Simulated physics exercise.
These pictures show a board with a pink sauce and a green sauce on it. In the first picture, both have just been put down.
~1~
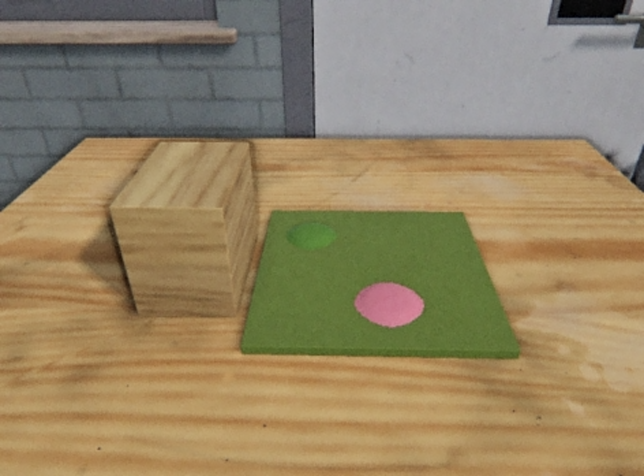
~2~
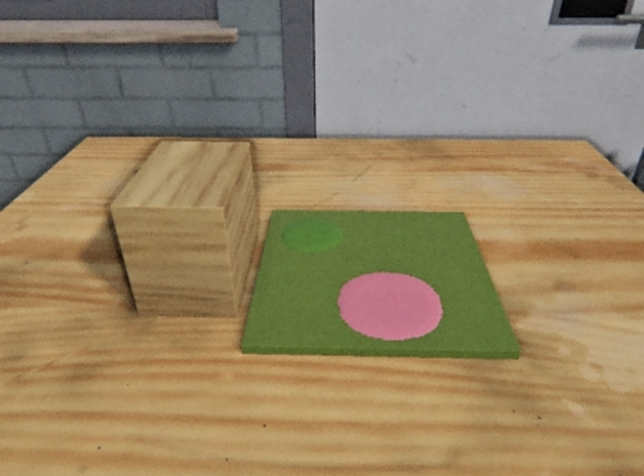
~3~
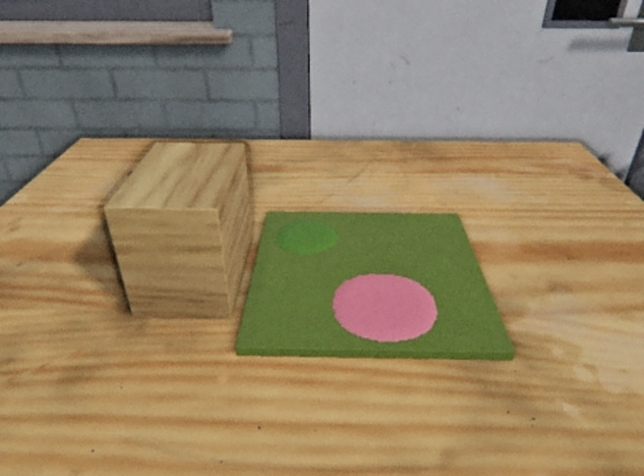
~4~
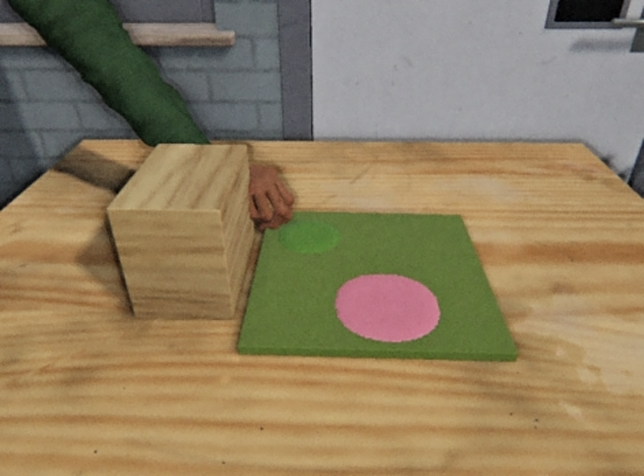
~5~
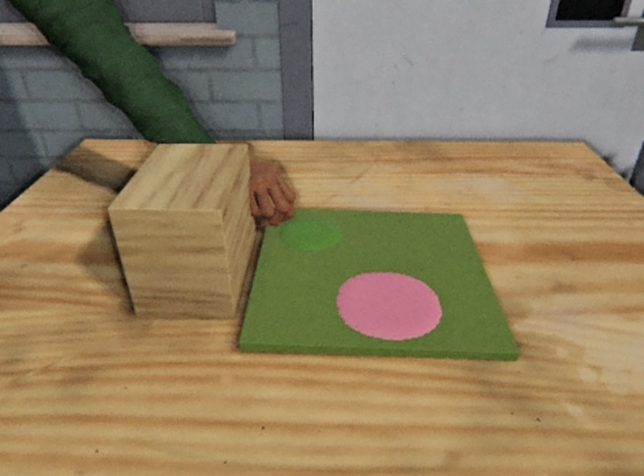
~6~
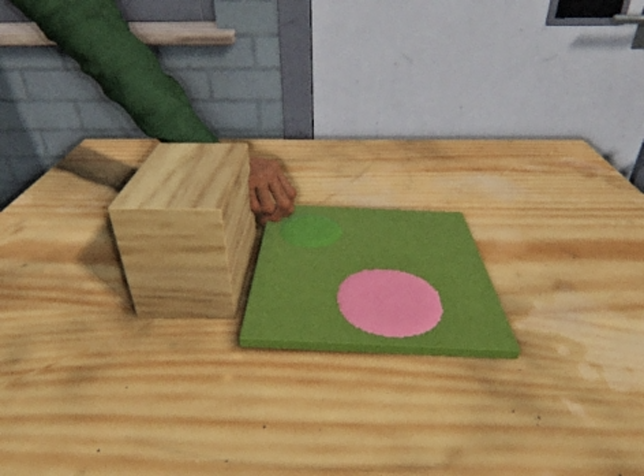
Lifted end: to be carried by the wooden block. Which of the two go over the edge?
Note - pink sauce: It leaves the surface; green sauce: It does not leave.
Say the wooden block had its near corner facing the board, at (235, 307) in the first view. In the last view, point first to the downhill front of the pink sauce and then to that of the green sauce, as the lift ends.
Tips, last view: First (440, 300), second (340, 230).
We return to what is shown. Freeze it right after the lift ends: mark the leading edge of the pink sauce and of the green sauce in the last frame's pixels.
You'd find them at (507, 305) and (404, 190), in that order.
Shortly, slope about 34°; the pink sauce is dripping off the low end; the green sauce has crept a little.
Then, the pink sauce is dripping off the low end; the green sauce has crept down a long way.
At the finish, slope about 34°; the pink sauce is dripping off the low end; the green sauce has crept down a long way.
